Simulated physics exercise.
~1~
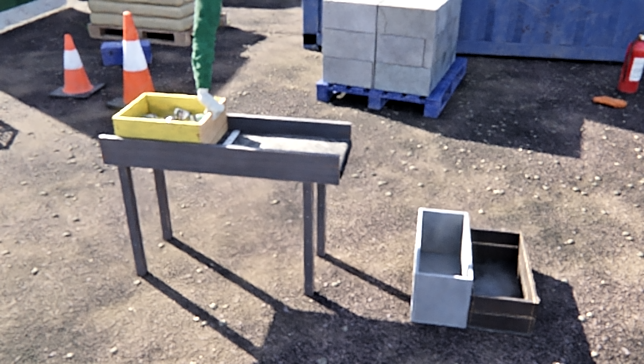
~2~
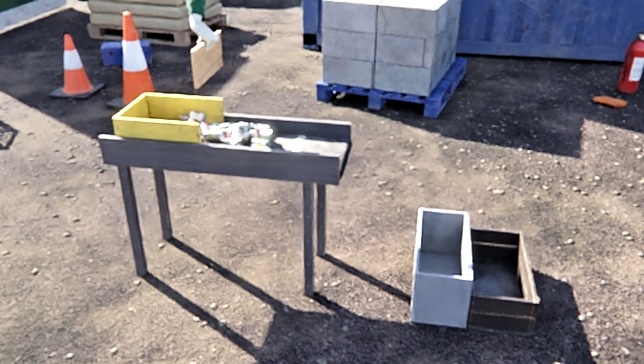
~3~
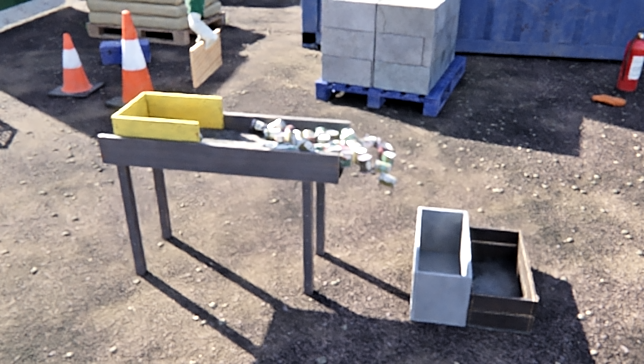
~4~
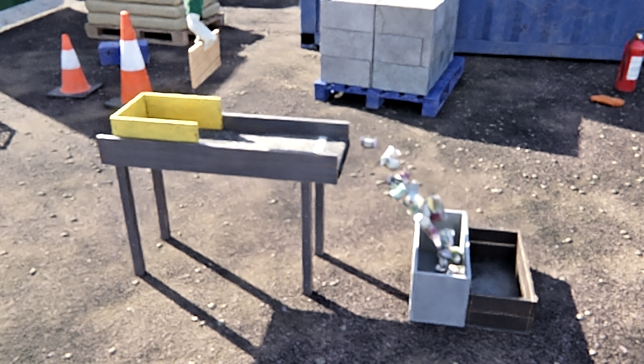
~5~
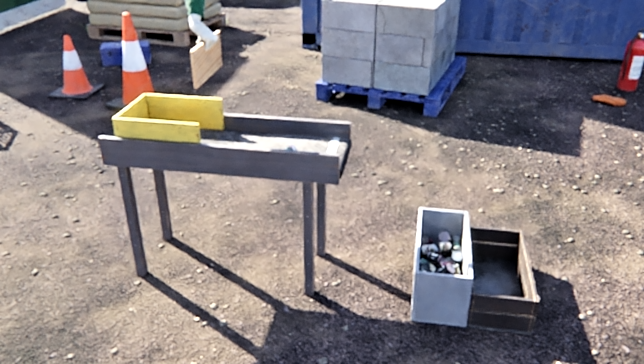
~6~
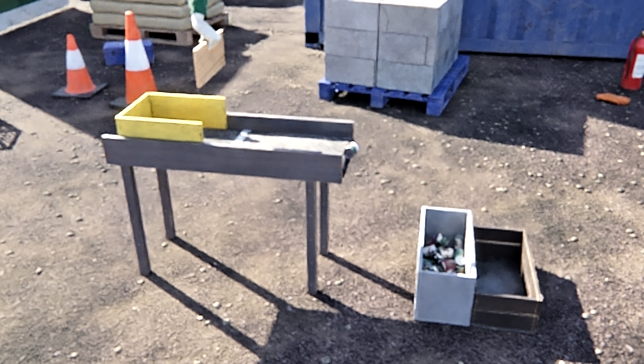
Small tins lie loose in a yellow pen at the left end of a raised dark belt, held back by an upright gate at the pen's open side. A gloved hand at the end of a green sleeve lifts the gate clear, and the tins spread rightward along the belt. They tumble toward the far end and spill off it in a loose cluster. The stream arcs down to the right and drops into the grey box on the ground. At the end, the tins rest heaped inside the grey box, while the black tub beside it looks empty.
